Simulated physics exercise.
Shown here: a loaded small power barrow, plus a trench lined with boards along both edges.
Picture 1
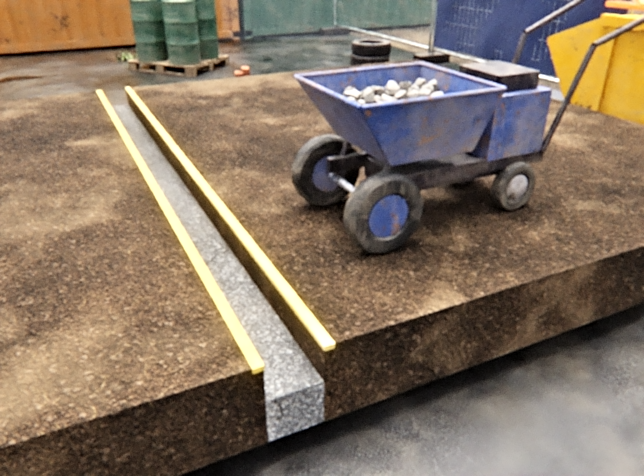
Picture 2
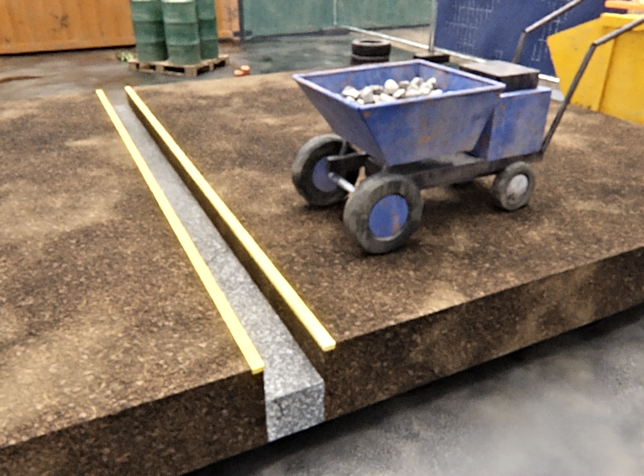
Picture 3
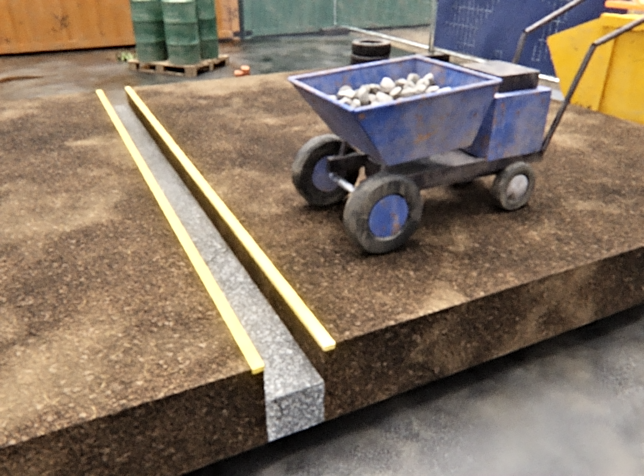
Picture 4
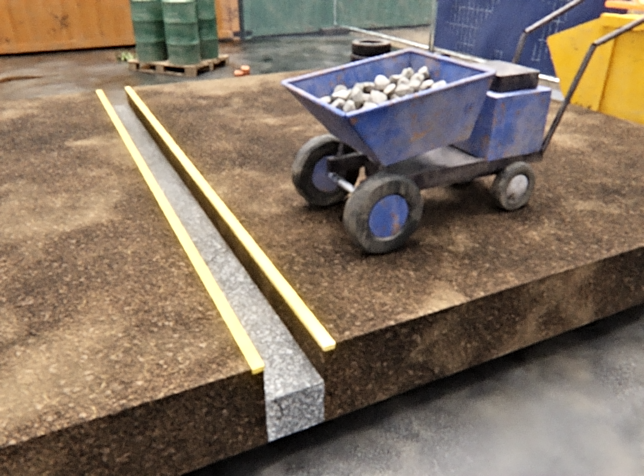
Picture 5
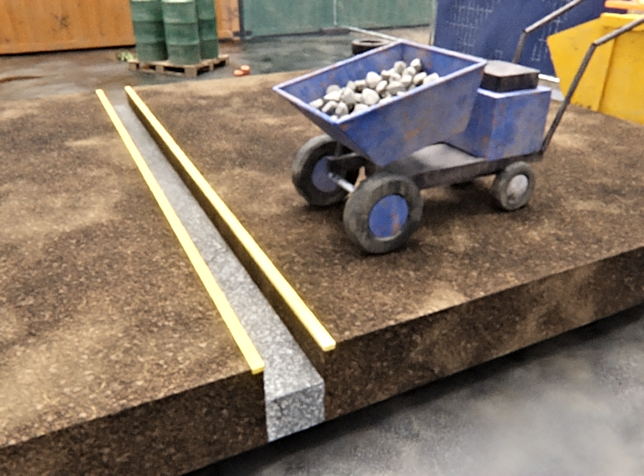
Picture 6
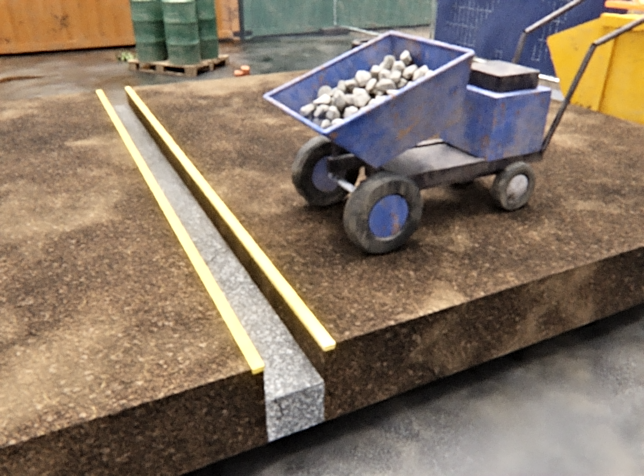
The blue skip of a small barrow loaded with stones sat level at first, then tilted gradually forward to the left, while its wheels stayed still beside a narrow trench edged with yellow boards.
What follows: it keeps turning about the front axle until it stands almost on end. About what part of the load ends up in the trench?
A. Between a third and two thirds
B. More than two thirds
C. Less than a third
Answer: B.
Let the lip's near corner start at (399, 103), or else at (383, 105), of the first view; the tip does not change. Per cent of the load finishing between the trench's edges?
60 %, then 70 %.
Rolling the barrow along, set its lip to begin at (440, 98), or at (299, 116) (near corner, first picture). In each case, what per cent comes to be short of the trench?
About 50 per cent first, about 0 per cent second.
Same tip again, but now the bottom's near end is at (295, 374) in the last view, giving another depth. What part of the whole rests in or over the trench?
It would be close to 60 percent.
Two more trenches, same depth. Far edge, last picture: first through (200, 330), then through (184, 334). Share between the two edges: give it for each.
100 %, 100 %.
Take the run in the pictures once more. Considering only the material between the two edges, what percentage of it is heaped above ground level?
Close to 25 per cent.
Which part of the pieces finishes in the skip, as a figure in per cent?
Estimate: 5 %, roughly.
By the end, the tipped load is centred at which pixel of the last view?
Somewhere close to (226, 265) in the last picture.
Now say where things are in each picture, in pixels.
The first picture shows lip of the skip at (361, 108), level; top of the load at (392, 104), broken stones; first edge of the trench at (297, 303); far edge at (232, 321), the trench under half as wide as the skip, and about half as deep as wide.
The second picture shows lip of the skip at (359, 109), level; top of the load at (391, 103).
The third picture shows lip of the skip at (354, 112), tipped barely; top of the load at (396, 95).
The fourth picture shows lip of the skip at (346, 117), tipped a little; top of the load at (403, 87).
The fifth picture shows lip of the skip at (336, 124), tipped a little; top of the load at (401, 89).
The sixth picture shows lip of the skip at (324, 134), tipped clearly; top of the load at (410, 74); first edge of the trench at (297, 303); far edge at (232, 321).
Soon after the last picture, skip tipped steeply; all in the skip.
A little later, skip tipped right over; most in the skip; a stray few short of the trench; about a quarter in or heaped over the trench; a stray few falling.
Later still, skip tipped right over; a small part in the skip; a stray few short of the trench; most in or heaped over the trench; a small part beyond it.
By the end, skip tipped right over; a small part in the skip; a stray few short of the trench; most in or heaped over the trench; a small part beyond it.
